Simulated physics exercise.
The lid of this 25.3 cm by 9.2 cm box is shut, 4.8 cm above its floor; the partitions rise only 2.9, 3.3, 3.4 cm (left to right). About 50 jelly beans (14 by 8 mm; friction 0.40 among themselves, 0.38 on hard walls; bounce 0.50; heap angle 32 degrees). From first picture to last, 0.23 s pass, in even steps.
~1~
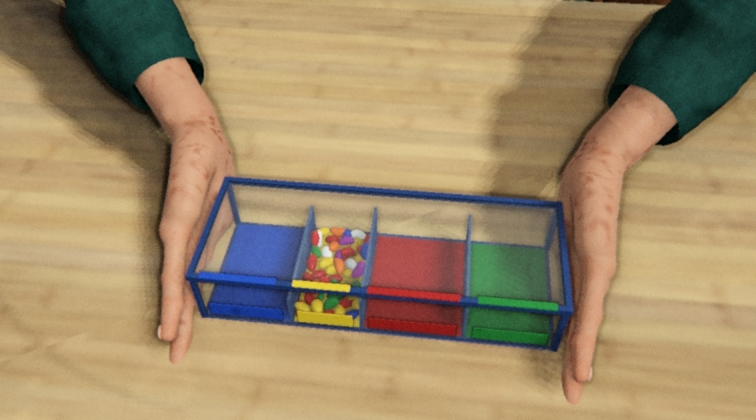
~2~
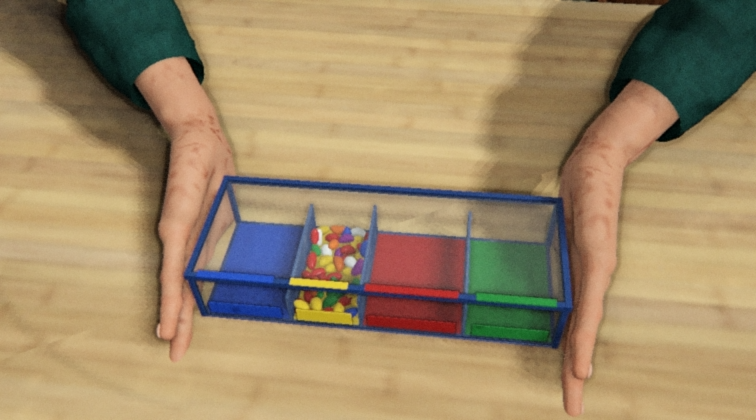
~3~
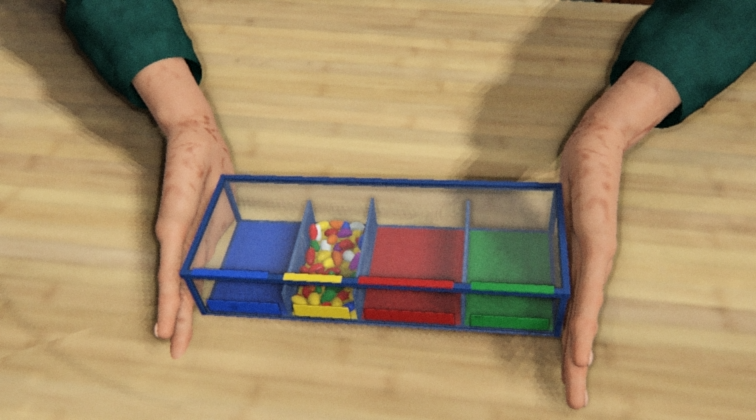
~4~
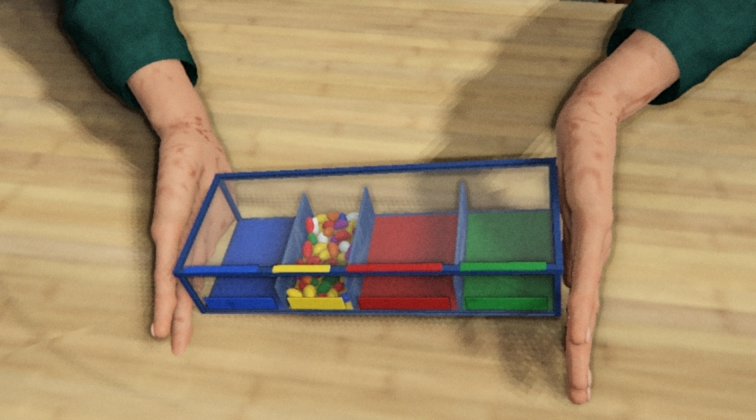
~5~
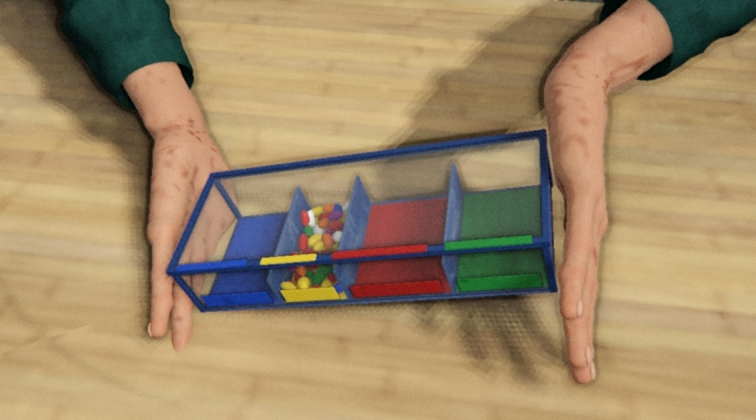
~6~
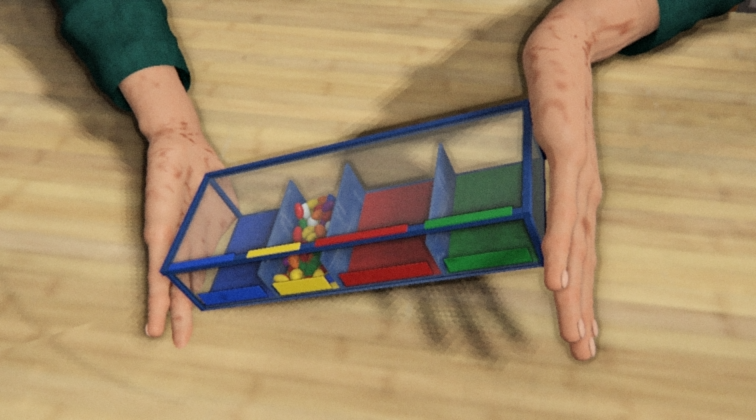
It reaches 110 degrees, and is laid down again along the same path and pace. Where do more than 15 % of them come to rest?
Red: No, blue: Yes, green: No, yellow: No.
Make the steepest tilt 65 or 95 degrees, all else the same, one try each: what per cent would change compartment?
About 0 and 65 per cent.
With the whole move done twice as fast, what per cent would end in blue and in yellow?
Blue 100; yellow 0.
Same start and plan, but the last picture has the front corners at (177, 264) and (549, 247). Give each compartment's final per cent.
Red 0; blue 100; green 0; yellow 0.
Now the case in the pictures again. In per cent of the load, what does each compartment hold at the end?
Red 0, blue 100, green 0, yellow 0.
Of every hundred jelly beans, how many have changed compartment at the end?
Roughly 100 per cent.
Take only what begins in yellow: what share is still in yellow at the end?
About 0 per cent.
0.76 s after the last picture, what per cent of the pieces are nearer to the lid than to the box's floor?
Some 80 per cent.
Then, 0.76 s after the last picture, tilt 110 degrees; blue 55 %, yellow 45 %.
Then, 1.27 s after the last picture, tilt 48 degrees; blue 100 %.
Then, 1.84 s after the last picture, tilt 0 degrees; blue 100 %.
In the end, red 0 %, blue 100 %, green 0 %, yellow 0 %.
